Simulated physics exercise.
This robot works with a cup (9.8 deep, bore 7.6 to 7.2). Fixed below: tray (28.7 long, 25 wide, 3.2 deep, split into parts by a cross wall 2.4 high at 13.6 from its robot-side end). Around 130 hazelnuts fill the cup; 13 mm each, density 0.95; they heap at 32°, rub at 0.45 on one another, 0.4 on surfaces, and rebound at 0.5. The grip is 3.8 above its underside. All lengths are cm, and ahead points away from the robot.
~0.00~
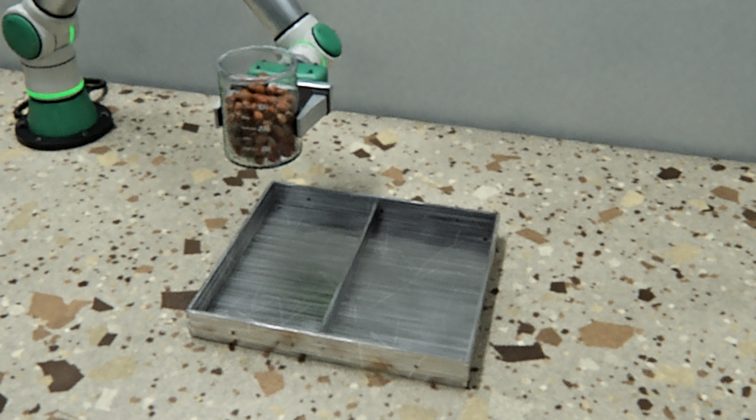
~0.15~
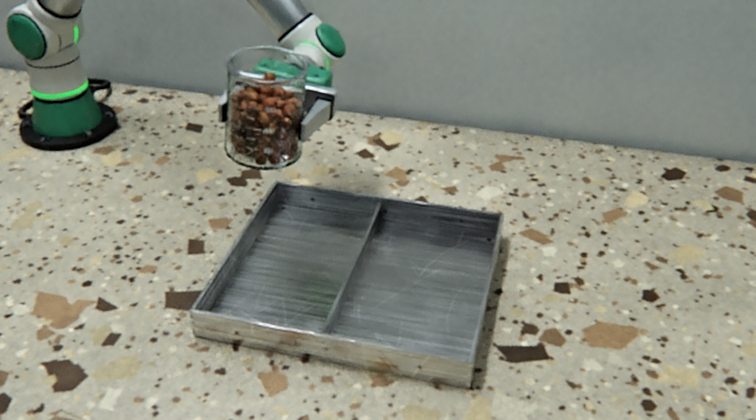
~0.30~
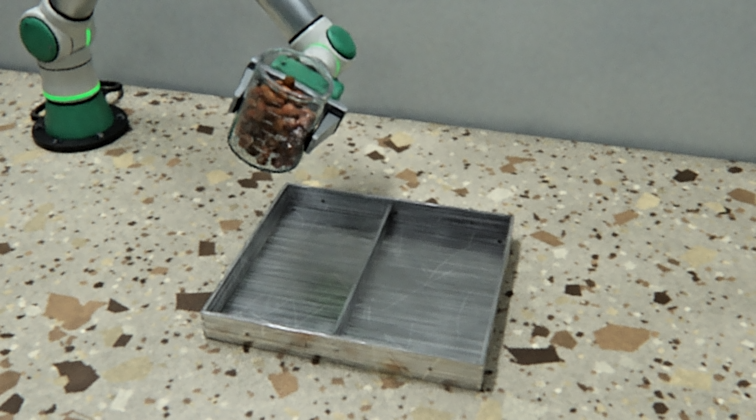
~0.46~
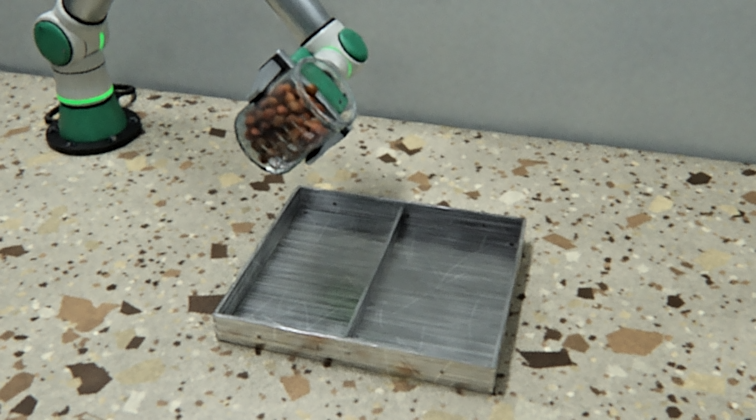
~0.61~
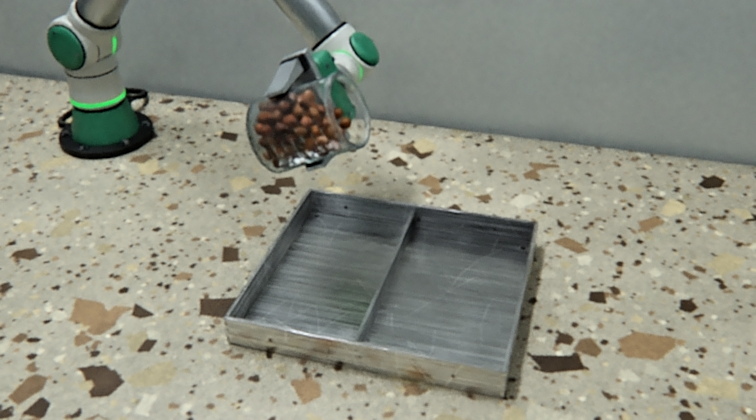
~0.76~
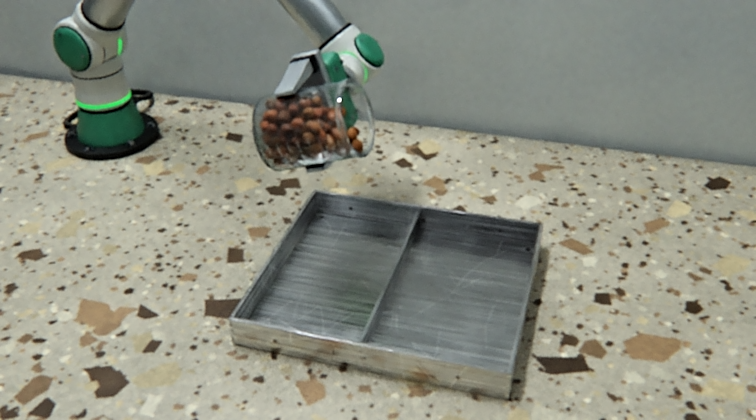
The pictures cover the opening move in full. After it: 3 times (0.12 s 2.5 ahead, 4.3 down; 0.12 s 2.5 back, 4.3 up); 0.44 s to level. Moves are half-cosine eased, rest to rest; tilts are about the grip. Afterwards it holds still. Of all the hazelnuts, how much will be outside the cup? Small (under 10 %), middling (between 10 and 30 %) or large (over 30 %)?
Answer: Small; under 10 % of the hazelnuts finish outside the cup.
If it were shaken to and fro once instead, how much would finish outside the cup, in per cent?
Then about 0 per cent.
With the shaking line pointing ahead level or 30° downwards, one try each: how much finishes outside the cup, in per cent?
About 50 and 25 per cent.
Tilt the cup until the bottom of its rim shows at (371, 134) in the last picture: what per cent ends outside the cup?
Some 0 per cent.
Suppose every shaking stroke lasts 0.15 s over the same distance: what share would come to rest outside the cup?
In that case some 0 per cent.
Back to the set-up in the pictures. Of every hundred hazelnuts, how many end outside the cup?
Roughly 5 per cent.
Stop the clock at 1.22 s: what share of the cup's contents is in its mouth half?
Some 40 per cent.
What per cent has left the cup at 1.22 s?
Near 0 per cent so far.
After 1.22 s, tilted 72° forward, highest piece 21 above the table; 128 in the cup, 1 in the far-side part, 2 in flight or on a rim.
After 1.69 s, tilted 39° forward, highest piece 23 above the table; 122 in the cup, 6 in the far-side part, 2 in the robot-side part, 1 on the table or floor.
After 2.12 s, level, highest piece 24 above the table; 122 in the cup, 6 in the far-side part, 2 in the robot-side part, 1 on the table or floor.
After 3.17 s, level, highest piece 24 above the table; 122 in the cup, 6 in the far-side part, 2 in the robot-side part, 1 on the table or floor.
At rest, 122 in the cup, 6 in the far-side part, 2 in the robot-side part, 1 on the table or floor. That is 7 % outside the cup.
